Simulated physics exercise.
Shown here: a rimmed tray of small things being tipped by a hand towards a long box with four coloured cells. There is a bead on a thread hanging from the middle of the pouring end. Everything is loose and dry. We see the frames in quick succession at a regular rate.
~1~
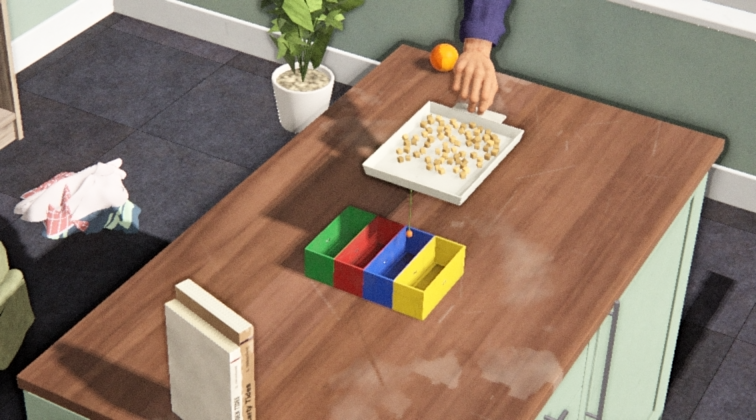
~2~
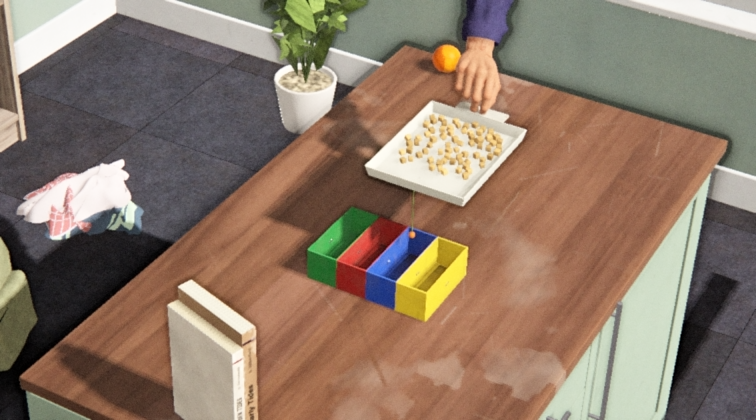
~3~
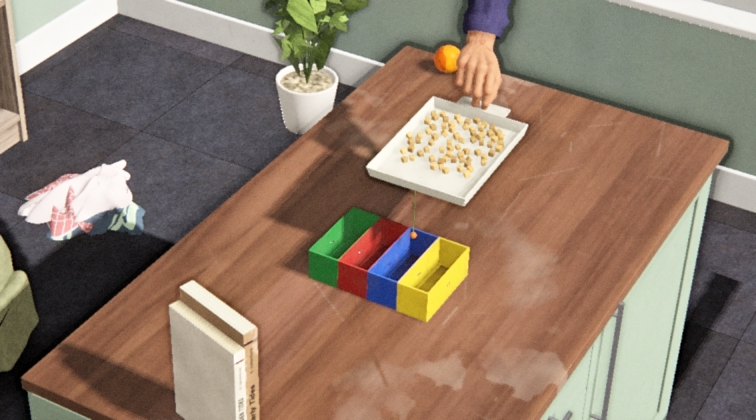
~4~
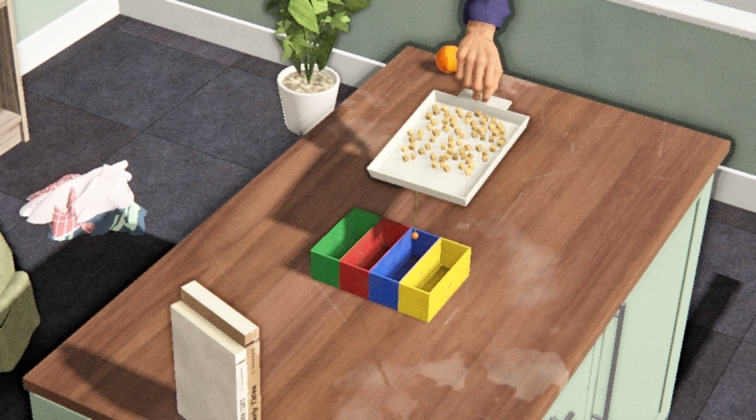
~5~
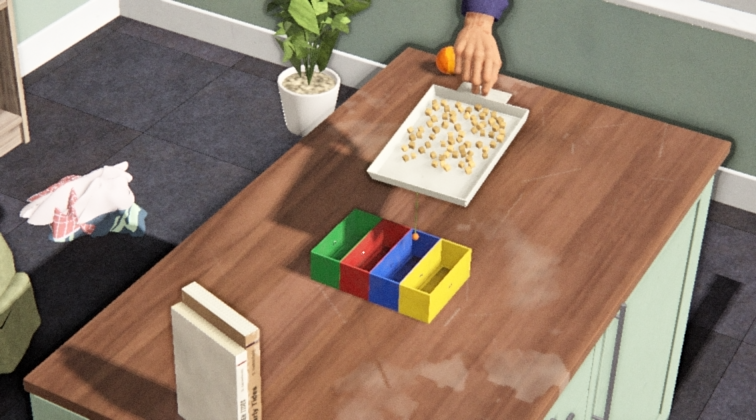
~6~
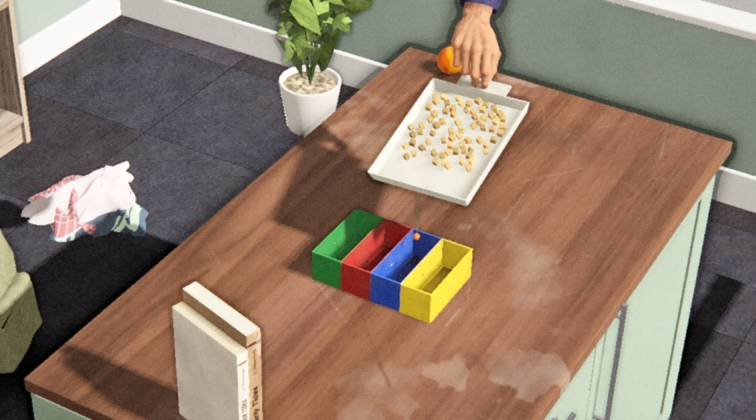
A hand gradually tilted a white tray of small tan pieces on a wooden table, its near left corner dipping lowest, while the pieces stayed on it above a green, red, blue and yellow box.
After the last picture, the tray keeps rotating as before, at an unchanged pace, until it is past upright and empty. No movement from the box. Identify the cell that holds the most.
The red cell holds the most.
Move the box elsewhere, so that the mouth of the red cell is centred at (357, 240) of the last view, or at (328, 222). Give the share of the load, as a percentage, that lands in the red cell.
You'd get near 40 per cent and afterwards near 0 per cent.
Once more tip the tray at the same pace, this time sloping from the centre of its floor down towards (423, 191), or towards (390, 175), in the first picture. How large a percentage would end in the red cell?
Lab note: Try 1 = 20 %, try 2 = 50 %.
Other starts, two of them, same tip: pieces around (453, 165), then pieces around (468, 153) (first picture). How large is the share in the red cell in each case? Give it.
First case around 30 %, second case around 40 %.
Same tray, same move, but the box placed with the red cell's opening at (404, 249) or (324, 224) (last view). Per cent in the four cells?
First about 80, then 70 per cent.
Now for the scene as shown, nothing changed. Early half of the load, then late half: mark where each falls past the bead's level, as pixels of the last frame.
First half (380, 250); second half (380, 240).
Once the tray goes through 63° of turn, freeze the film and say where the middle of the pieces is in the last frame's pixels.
Somewhere around pixel (403, 172) in the last picture.
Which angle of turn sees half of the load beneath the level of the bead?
Angle: Close to 115°.
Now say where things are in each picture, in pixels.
Corners of the pouring end (367, 164) and (460, 195), level; middle of the load (454, 150), small wooden cubes; bead on its thread (409, 234); green cell (320, 265); red cell (349, 276); blue cell (378, 287); yellow cell (409, 298), in the first picture.
Corners of the pouring end (369, 165) and (463, 196), level; middle of the load (456, 150), in the second picture.
Corners of the pouring end (370, 166) and (464, 196), tipped barely, lowest at the left corner; middle of the load (458, 147), in the third picture.
Corners of the pouring end (371, 167) and (465, 197), tipped a little, lowest at the left corner; middle of the load (459, 143), in the fourth picture.
Corners of the pouring end (371, 170) and (465, 198), tipped a little, lowest at the left corner; middle of the load (462, 134), in the fifth picture.
Corners of the pouring end (372, 171) and (465, 198), tipped clearly, lowest at the left corner; middle of the load (461, 130); green cell (327, 268); red cell (356, 278); blue cell (386, 289); yellow cell (416, 301), in the sixth picture.
Just after the last frame, tray tipped steeply; almost all on the tray; just a few in the green cell; about a tenth falling or outside the box.
A moment on, tray tipped past a quarter turn; the larger part on the tray; about a tenth in the green cell; about a tenth in the red cell; just a few falling or outside the box.
Further on, tray tipped past a quarter turn; roughly half in the red cell; roughly a quarter in the green cell; roughly a quarter in the blue cell; about a tenth in the yellow cell.
When it is over, tray tipped past a quarter turn; roughly half in the red cell; roughly a quarter in the green cell; roughly a quarter in the blue cell; about a tenth in the yellow cell.
